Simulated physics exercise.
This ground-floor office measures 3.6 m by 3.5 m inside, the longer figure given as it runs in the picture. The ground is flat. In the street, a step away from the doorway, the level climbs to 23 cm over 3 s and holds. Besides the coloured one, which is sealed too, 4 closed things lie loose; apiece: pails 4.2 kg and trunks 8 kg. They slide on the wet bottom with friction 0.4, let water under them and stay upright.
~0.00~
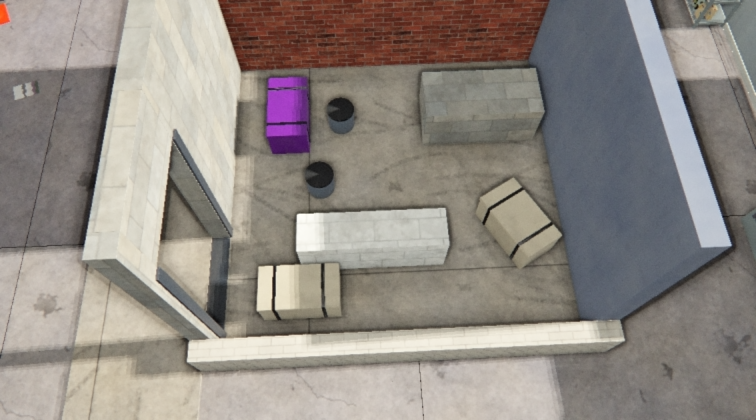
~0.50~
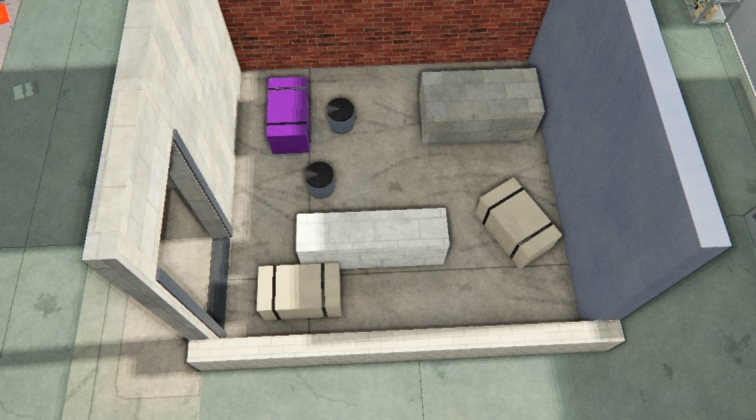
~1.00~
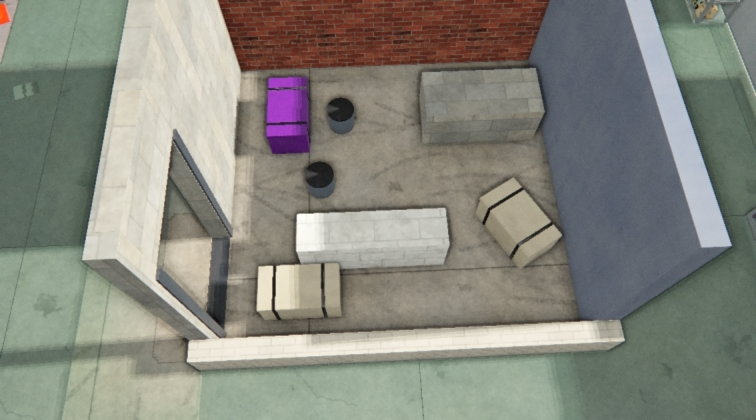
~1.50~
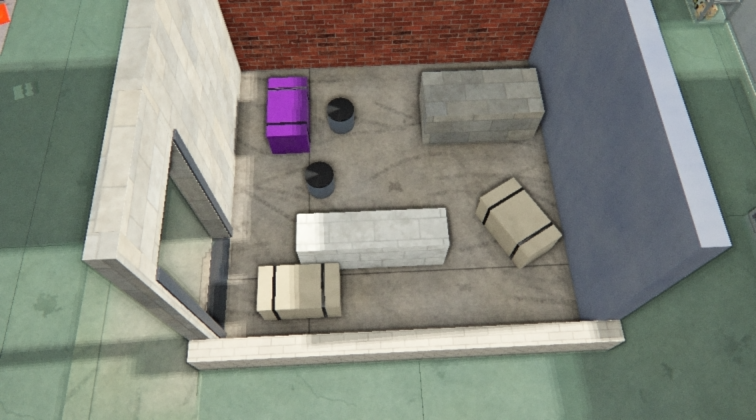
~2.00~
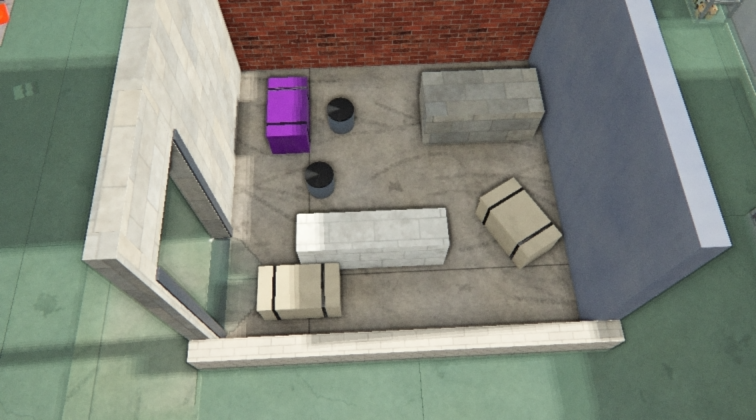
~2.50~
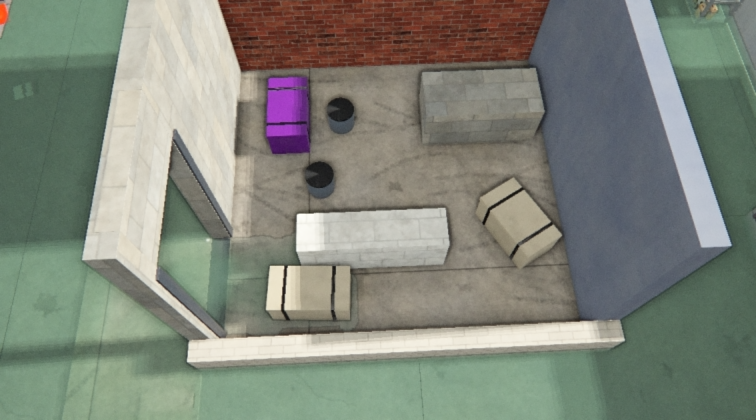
We see, from above, a roofless room holding a purple trunk, two pale trunks and two dark pails as greenish water covers the street outside, then enters through the left doorway, and the nearest pale trunk shifts slightly right.
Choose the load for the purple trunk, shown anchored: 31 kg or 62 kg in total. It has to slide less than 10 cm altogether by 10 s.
Verdict: Only the larger load is enough.
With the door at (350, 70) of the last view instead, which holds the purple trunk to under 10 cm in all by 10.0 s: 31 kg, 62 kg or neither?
Then only the higher weight holds it.
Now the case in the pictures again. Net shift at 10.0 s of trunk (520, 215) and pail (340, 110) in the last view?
In that order: 200 cm, 80 cm.
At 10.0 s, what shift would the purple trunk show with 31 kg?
About 30 cm.
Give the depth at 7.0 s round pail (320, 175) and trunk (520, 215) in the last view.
Roughly 6 and 11 cm.
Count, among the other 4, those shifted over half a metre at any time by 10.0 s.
I count 4.
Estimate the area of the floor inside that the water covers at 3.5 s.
About 3.0 m2.
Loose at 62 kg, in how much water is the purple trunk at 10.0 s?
About 11 cm.
After 3.5 s the purple trunk would be 0 cm from its start with 31 kg and 0 cm from its start with 62 kg; 1 cm of water round it then.
After 4.5 s the purple trunk would be 0 cm from its start with 31 kg and 0 cm from its start with 62 kg; 3 cm of water round it then.
After 7.0 s the purple trunk would be 0 cm from its start with 31 kg and 0 cm from its start with 62 kg; 4 cm of water round it then.
After 10.0 s the purple trunk would be 33 cm from its start with 31 kg and 0 cm from its start with 62 kg; 11 cm of water round it then.
